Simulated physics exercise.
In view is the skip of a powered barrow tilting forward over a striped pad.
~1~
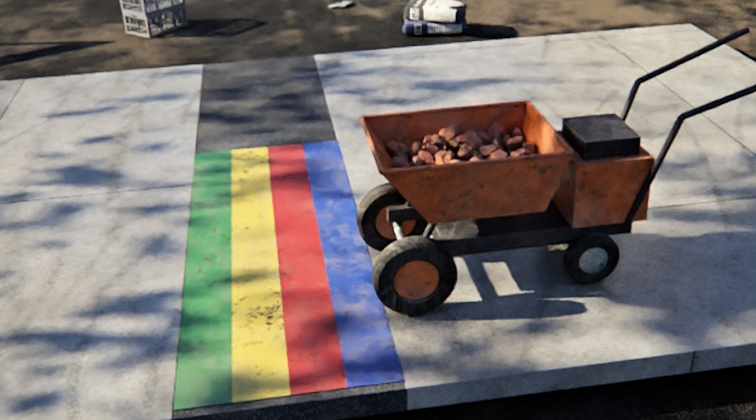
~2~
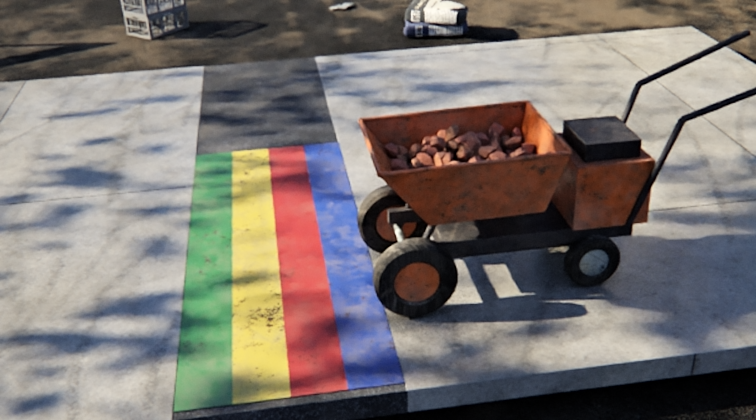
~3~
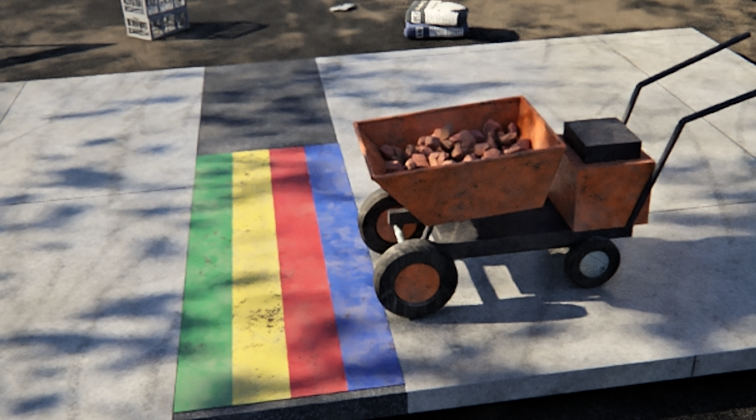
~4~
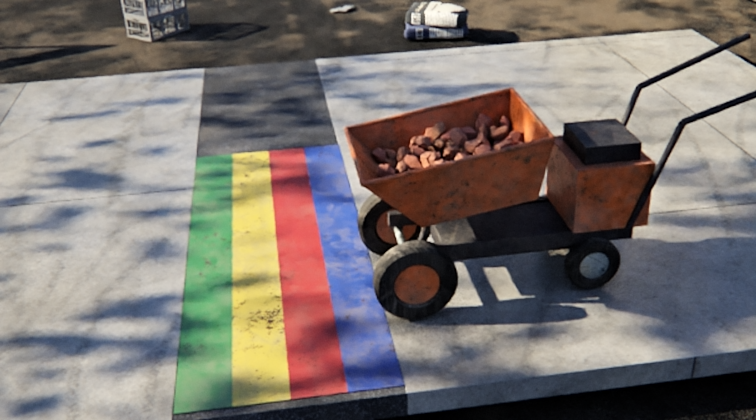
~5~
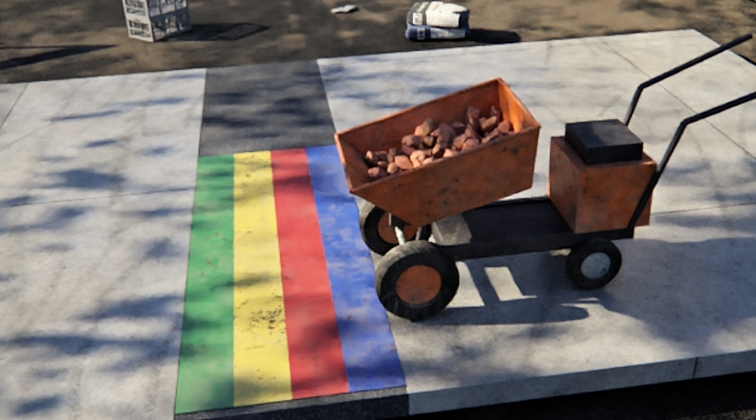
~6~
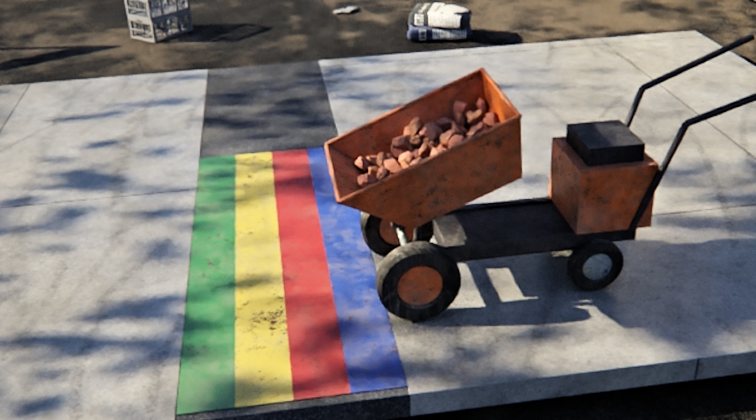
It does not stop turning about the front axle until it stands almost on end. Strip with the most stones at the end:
Yellow strip.
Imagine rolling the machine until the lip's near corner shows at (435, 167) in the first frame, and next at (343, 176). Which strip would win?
For the first spot it is the strip in red, for the second the green strip.
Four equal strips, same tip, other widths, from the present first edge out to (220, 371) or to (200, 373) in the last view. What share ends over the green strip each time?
40 per cent, then 30 per cent, roughly.
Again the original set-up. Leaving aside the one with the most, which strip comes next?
The next one is the green strip.
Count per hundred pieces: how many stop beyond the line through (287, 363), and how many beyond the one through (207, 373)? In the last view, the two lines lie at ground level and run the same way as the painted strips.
Close to 70 and 20 per cent respectively.
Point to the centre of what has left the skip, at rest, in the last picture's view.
Close to (244, 294) in the last picture.
Soon, skip tipped steeply; all in the skip.
A while on, skip tipped right over; most in the skip; a small part over the yellow strip; a stray few over the green strip.
Towards the end, skip tipped right over; about a quarter in the skip; a stray few over the red strip; about half over the yellow strip; about a quarter over the green strip; a small part off the paint.
Finally, skip tipped right over; about a quarter in the skip; none over the blue strip; a small part over the red strip; about a third over the yellow strip; about a quarter over the green strip; a small part off the paint.
